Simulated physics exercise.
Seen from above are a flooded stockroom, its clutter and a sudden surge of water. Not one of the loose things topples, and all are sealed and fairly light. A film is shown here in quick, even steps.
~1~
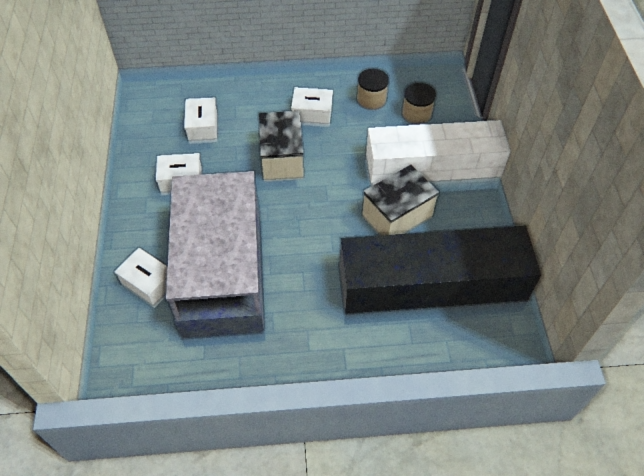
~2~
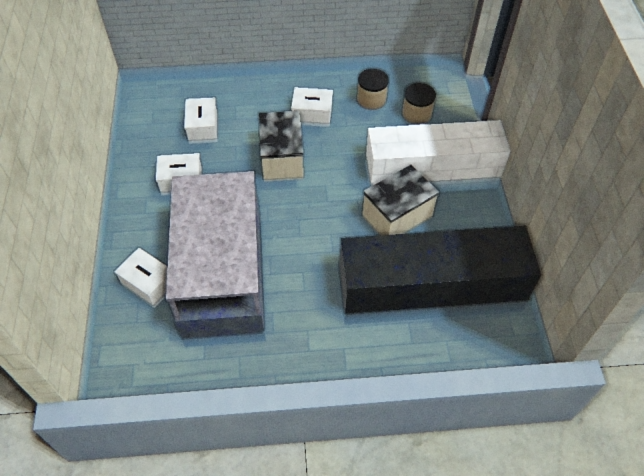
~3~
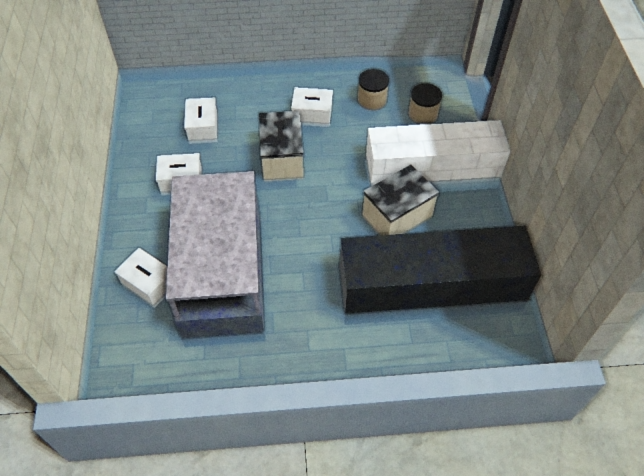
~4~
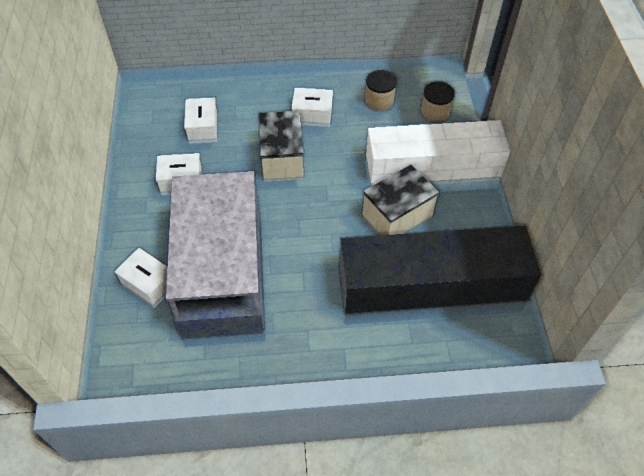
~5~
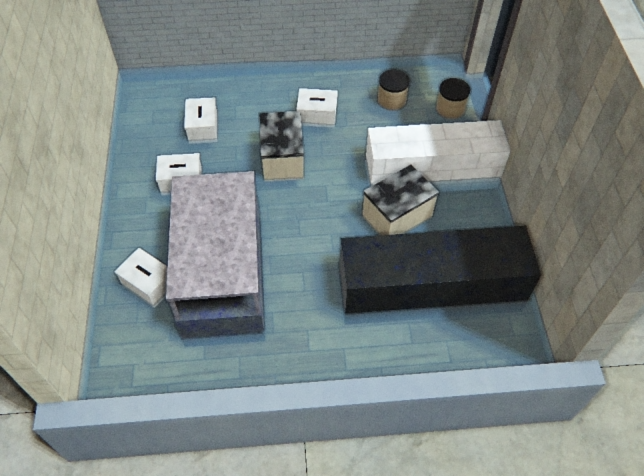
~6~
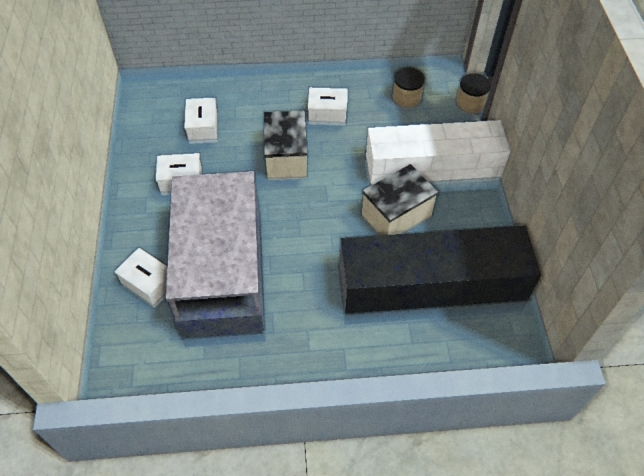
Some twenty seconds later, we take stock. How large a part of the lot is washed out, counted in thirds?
It comes out at two thirds or beyond.
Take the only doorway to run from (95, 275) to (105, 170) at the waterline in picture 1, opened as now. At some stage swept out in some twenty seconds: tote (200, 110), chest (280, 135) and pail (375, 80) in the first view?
Result, in listed order: Exited / exited / retained.
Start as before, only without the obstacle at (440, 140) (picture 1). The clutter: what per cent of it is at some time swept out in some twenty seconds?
Roughly 80 in a hundred.
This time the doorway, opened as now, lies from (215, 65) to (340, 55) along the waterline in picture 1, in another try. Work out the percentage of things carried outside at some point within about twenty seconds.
About 100 %.
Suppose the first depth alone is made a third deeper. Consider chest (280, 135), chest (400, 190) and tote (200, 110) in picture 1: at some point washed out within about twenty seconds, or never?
In turn: Out, gone, yes.
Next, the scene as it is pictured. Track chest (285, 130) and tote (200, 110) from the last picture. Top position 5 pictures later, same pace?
Near (329, 101) and (235, 103).
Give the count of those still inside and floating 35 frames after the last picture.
Tally: 2.
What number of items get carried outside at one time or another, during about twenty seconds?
I make it 7 of them.
A moment on, 2 of 8 are out; 6 afloat.
Next, 4 of 8 are out; 4 afloat.
Later, 6 of 8 are out; 2 afloat.
In the end, 7 of 8 are out; 1 afloat.
